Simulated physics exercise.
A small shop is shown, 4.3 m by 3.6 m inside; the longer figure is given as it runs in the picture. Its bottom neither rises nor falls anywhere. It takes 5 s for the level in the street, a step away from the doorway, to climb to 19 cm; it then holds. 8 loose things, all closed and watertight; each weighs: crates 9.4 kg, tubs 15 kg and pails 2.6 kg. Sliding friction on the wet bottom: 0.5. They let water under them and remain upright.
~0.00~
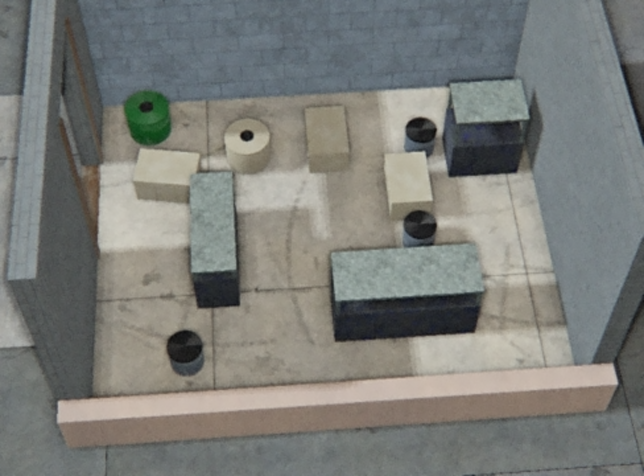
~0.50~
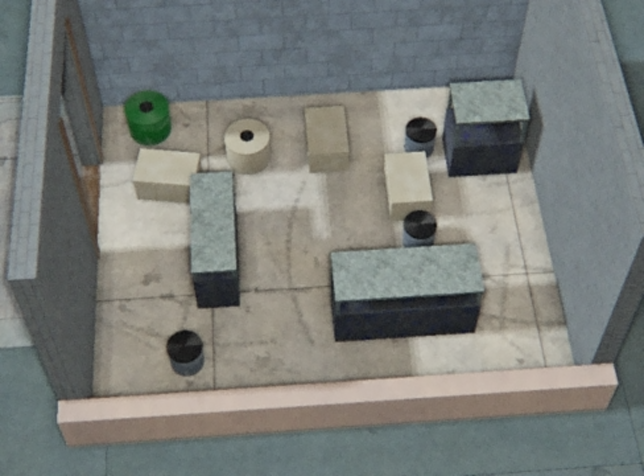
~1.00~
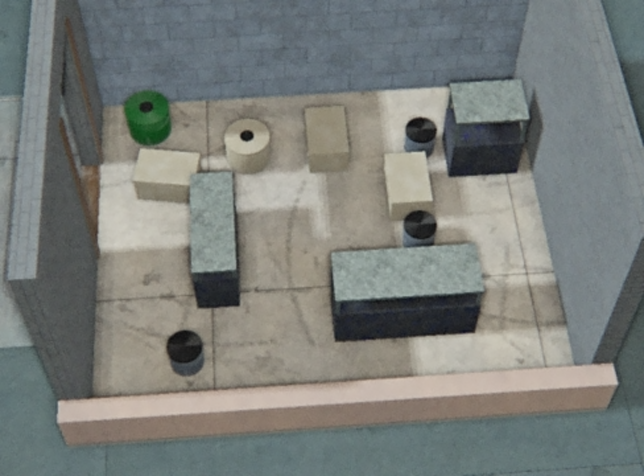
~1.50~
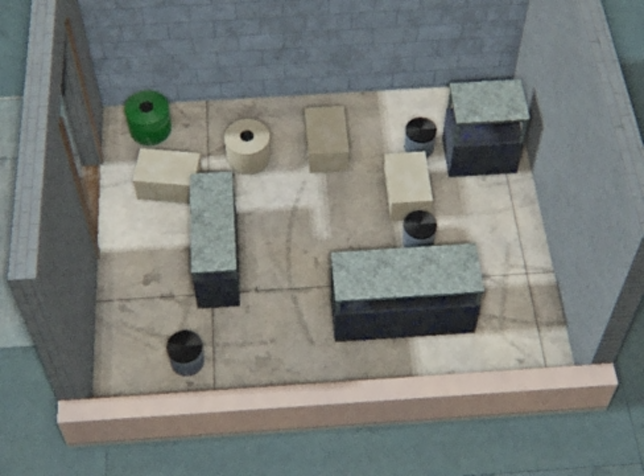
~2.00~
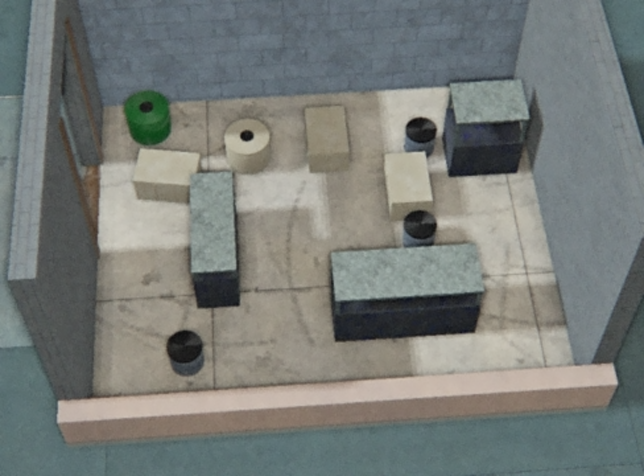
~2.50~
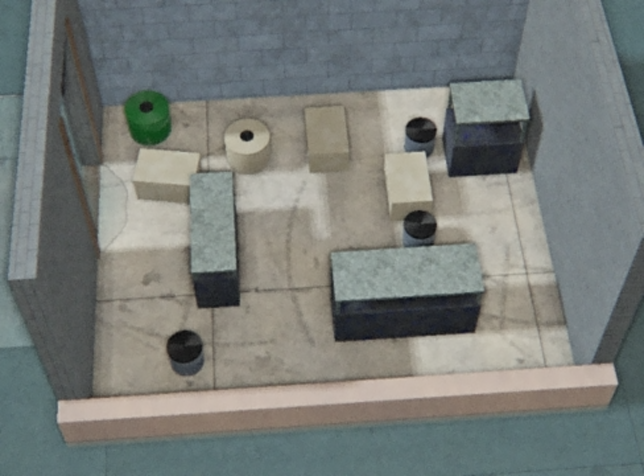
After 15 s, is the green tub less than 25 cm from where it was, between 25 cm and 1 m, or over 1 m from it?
It stays about where it started.
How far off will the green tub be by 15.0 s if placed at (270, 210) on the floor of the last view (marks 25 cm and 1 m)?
By then it keeps its spot.
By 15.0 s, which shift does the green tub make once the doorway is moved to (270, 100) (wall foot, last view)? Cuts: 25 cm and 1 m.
The green tub remains where it was.
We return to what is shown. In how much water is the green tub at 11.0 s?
Roughly 7 cm deep.
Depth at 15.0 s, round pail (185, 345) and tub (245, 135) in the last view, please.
Roughly 7 and 14 cm.
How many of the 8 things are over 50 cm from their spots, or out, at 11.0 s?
By then 7.
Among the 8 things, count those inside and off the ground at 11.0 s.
I get 6.
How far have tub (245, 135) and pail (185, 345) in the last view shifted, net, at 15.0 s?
In turn: 250 cm, 50 cm.
After 3.5 s the green tub is near (146, 107), 0.0 m from its start, aground; 0 afloat.
After 6.8 s the green tub is near (146, 107), 0.0 m from its start, aground; 2 afloat.
After 11.0 s the green tub is near (146, 107), 0.0 m from its start, aground; 6 afloat.
After 15.0 s the green tub is near (146, 107), 0.0 m from its start, aground; 7 afloat.
